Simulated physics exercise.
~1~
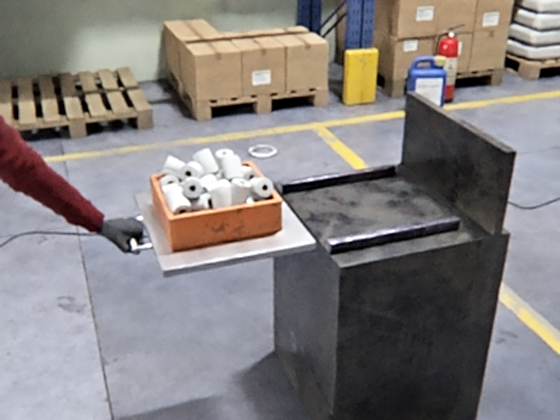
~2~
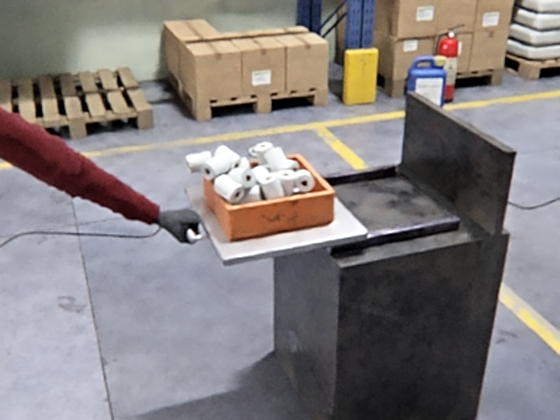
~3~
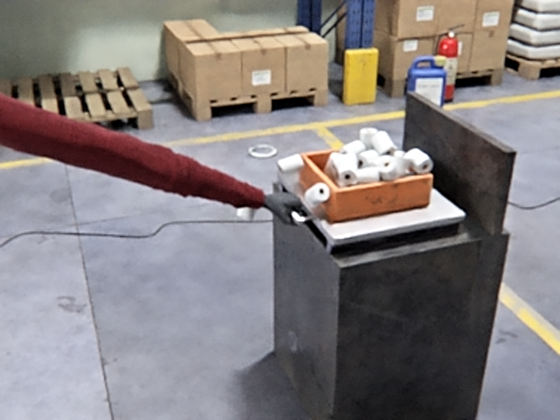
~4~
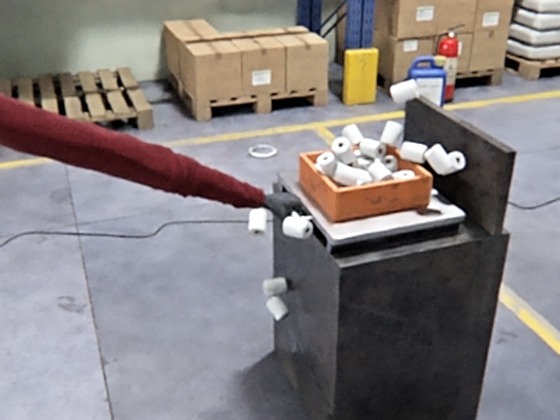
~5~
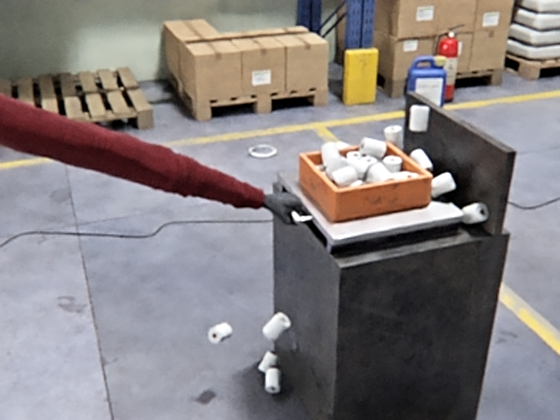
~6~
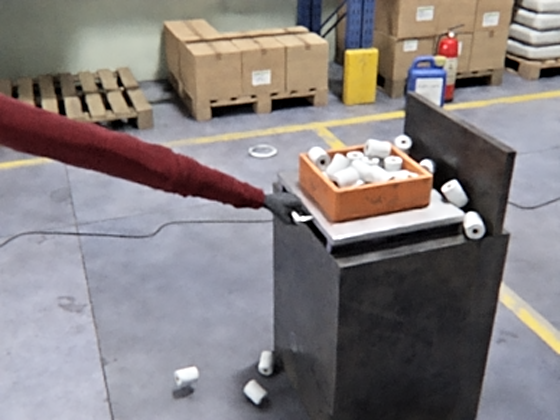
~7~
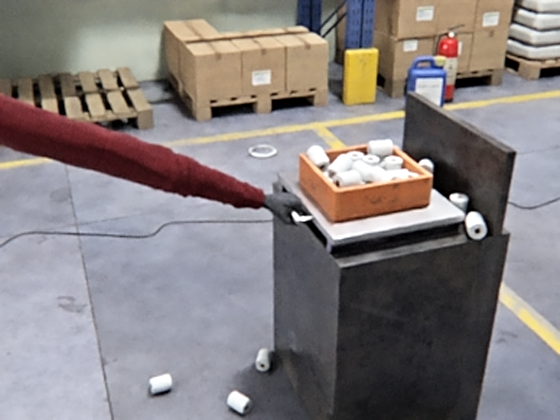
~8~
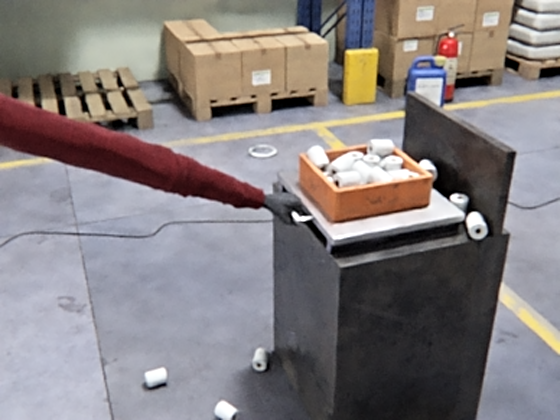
An orange container heaped with white paper rolls sits on a pale shelf, held by a gloved hand in a dark red sleeve at the left, beside a dark metal unit with an upright back panel. The warehouse floor is seen from slightly above, with pallets, brown boxes and a red extinguisher behind. The hand pushes the shelf right until it stops over the unit. Rolls fly out, some toward the panel and others off the near left side. Several tumble to the grey floor and roll left, while a few rest beside the panel. The container stays on the shelf, still holding many rolls.
